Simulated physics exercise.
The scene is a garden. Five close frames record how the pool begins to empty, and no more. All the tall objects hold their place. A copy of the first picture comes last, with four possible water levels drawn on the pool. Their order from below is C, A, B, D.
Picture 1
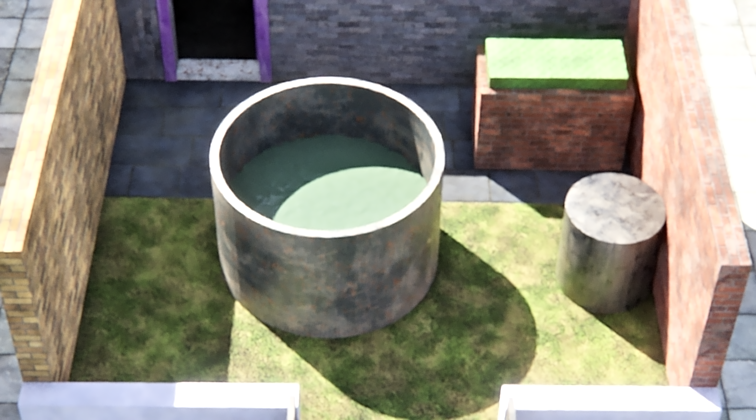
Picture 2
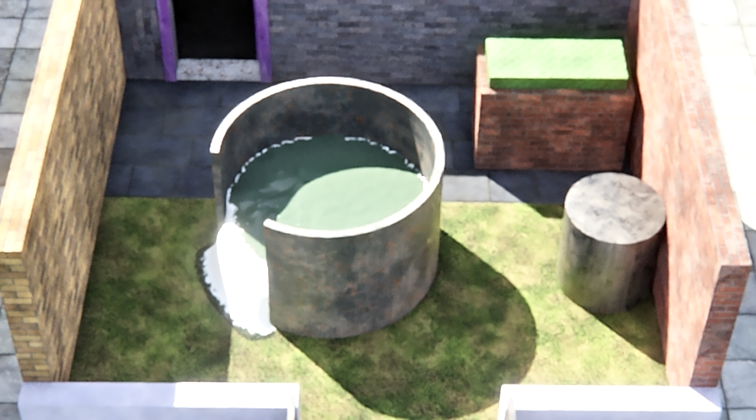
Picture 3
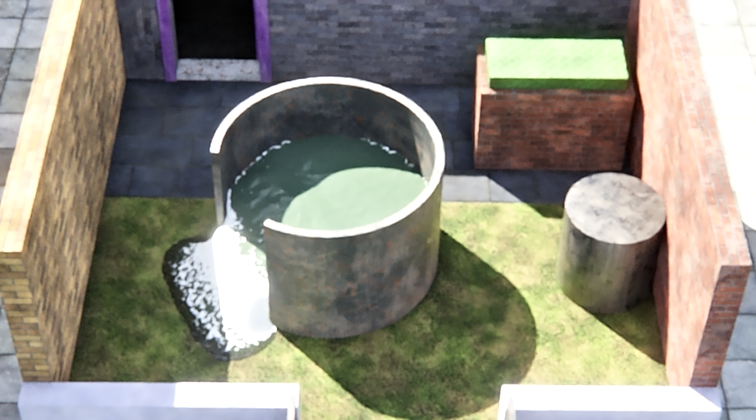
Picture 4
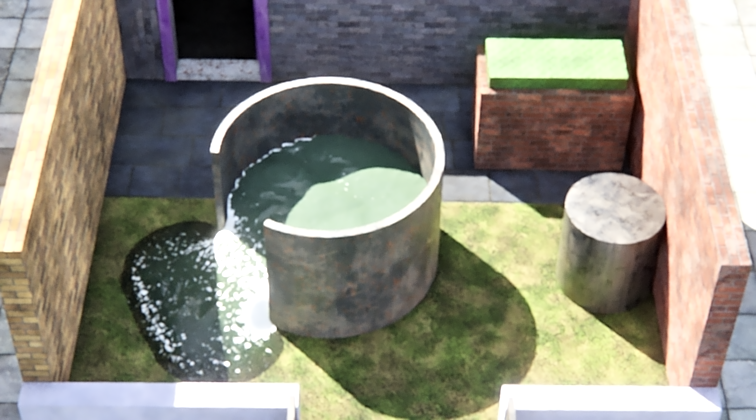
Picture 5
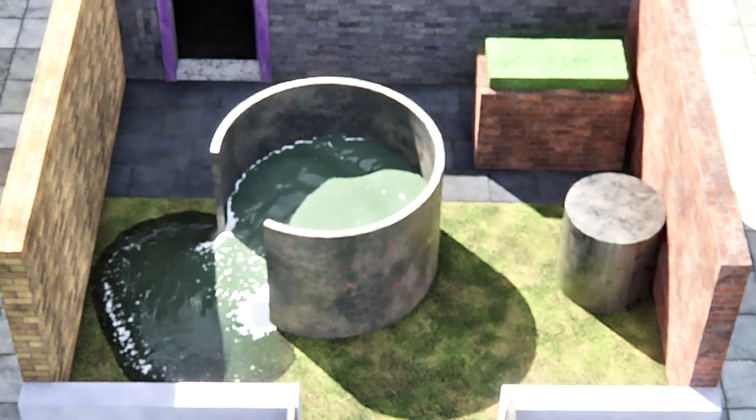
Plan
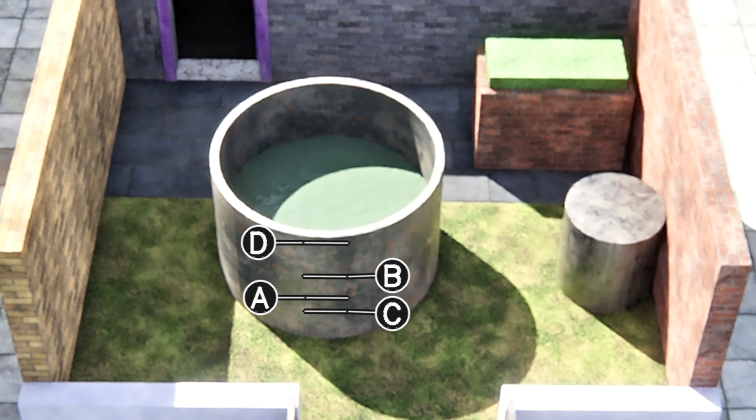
Water pours through a gap in a round grey tank and spreads leftward over grass.
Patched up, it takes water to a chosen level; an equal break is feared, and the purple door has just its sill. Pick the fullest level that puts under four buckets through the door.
Level A.
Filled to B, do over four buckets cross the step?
Yes, that goes wrong.
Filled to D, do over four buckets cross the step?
Yes.
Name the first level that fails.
Here it is level B.
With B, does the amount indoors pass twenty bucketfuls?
No.
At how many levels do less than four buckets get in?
Two of them.
On the marked copy, A at (326, 297); B at (325, 276); C at (326, 311); D at (325, 242); from the bottom up C, A, B, D.
For level A, a bucket or two gets in.
For level B, about 9 bucketfuls get in.
For level C, nothing gets over.
For level D, dozens of bucketfuls pour in.
